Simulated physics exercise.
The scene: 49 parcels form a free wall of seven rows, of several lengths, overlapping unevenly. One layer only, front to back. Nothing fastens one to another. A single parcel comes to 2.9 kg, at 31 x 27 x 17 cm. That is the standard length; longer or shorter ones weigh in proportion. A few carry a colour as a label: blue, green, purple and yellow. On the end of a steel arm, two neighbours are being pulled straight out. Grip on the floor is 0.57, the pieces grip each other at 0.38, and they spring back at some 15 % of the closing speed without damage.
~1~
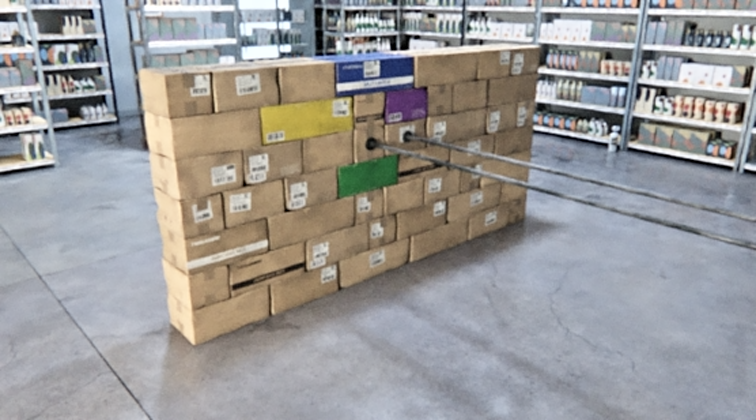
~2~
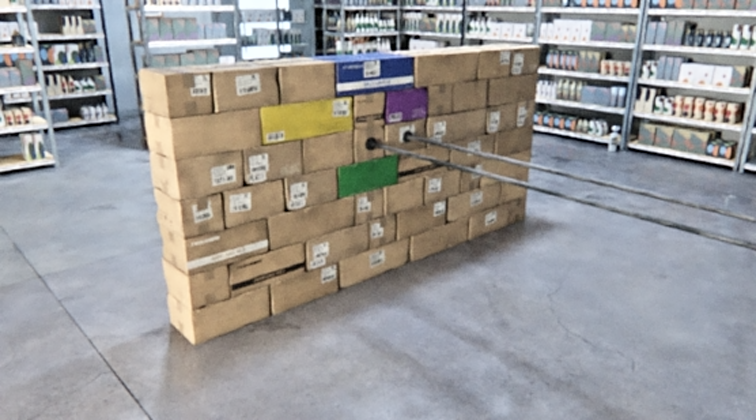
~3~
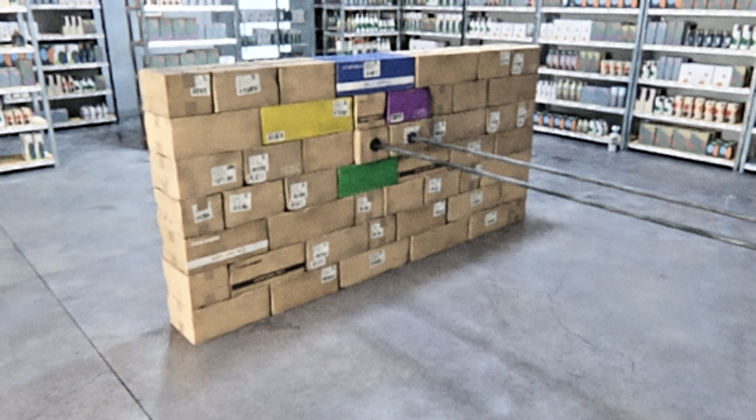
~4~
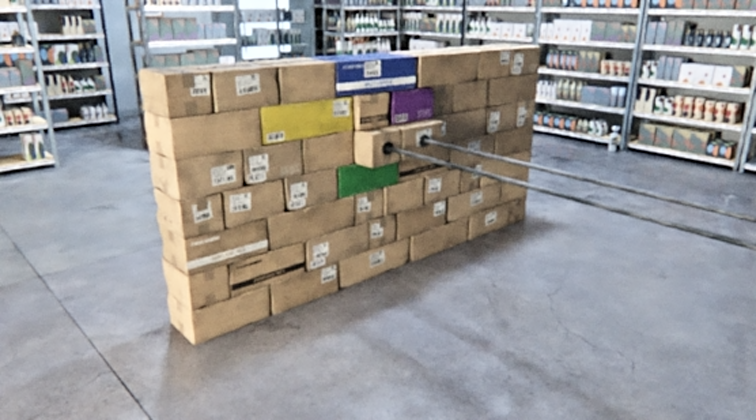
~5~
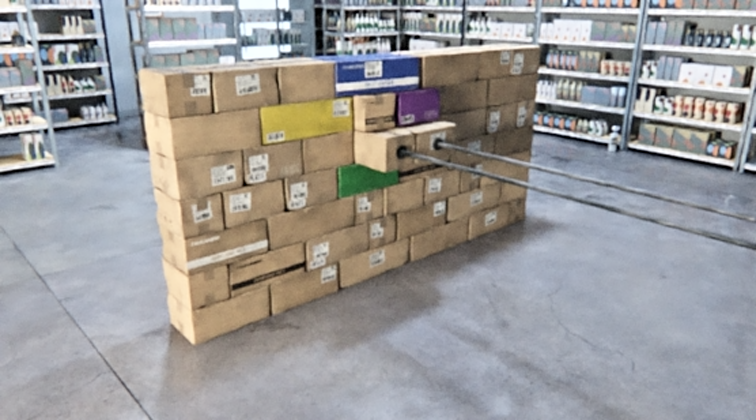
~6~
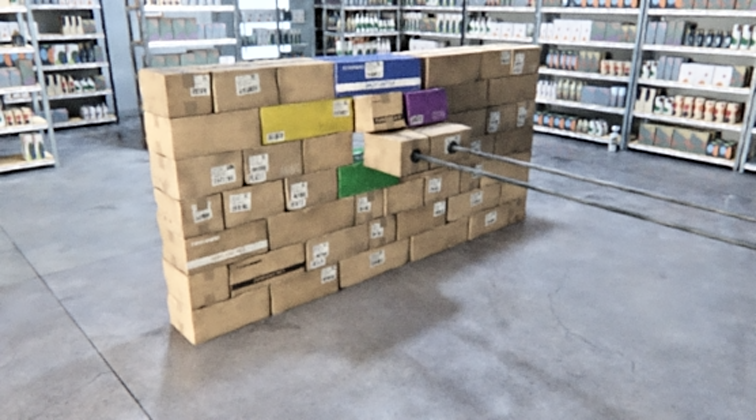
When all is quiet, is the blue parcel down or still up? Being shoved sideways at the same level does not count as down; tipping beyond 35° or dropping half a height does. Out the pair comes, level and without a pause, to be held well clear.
That parcel comes down.
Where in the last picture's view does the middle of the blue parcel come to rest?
At about (362, 106).
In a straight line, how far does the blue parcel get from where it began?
Some 20 cm.
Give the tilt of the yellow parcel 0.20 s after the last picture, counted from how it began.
Roughly 0°.
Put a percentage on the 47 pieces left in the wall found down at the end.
About 5 per cent.
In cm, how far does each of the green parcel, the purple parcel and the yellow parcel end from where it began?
About: Green 0, purple 100, yellow 0.
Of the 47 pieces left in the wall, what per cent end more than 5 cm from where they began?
Shifted: 5 per cent.
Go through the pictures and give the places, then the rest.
In the first picture (each place is the centre of the face we see best), pulled parcel (395, 132) not yet moving; blue parcel (377, 76); yellow parcel (310, 120); green parcel (370, 176); the others all in place.
In the second picture, pulled parcel (395, 132) not yet moving; blue parcel (378, 76).
In the third picture, pulled parcel (400, 133) 34 mm out; blue parcel (378, 76).
In the fourth picture, pulled parcel (412, 136) 13 cm out; blue parcel (379, 76) moved 14 mm; purple parcel (414, 106) moved 39 mm; 3 have shifted.
In the fifth picture, pulled parcel (426, 139) 23 cm out; blue parcel (380, 76) moved 31 mm; purple parcel (421, 107) moved 9 cm; 4 have shifted.
In the sixth picture, pulled parcel (441, 143) clear of the wall, 33 cm out; blue parcel (381, 77) moved 47 mm; purple parcel (429, 107) tilted 6°; green parcel (371, 176); steepest lean 13°, the parcel at (388, 111); 4 have shifted.
Then, 0.08 s later than the last frame, 1 of the 47 other parcels down; blue parcel moved 53 mm; purple parcel tilted 33°.
Then, 0.20 s later than the last frame, 2 of the 47 other parcels down; blue parcel tilted 9°; purple parcel on its side.
Then, 0.40 s later than the last frame, 3 of the 47 other parcels down; blue parcel tilted 50°, 16 cm lower; purple parcel upside down.
When it is over, 3 of the 47 other parcels down; blue parcel tilted 51°, 17 cm lower; purple parcel upside down; green parcel unmoved. In pixels of the last frame, middles, blue parcel near (362, 106), purple parcel near (449, 272).
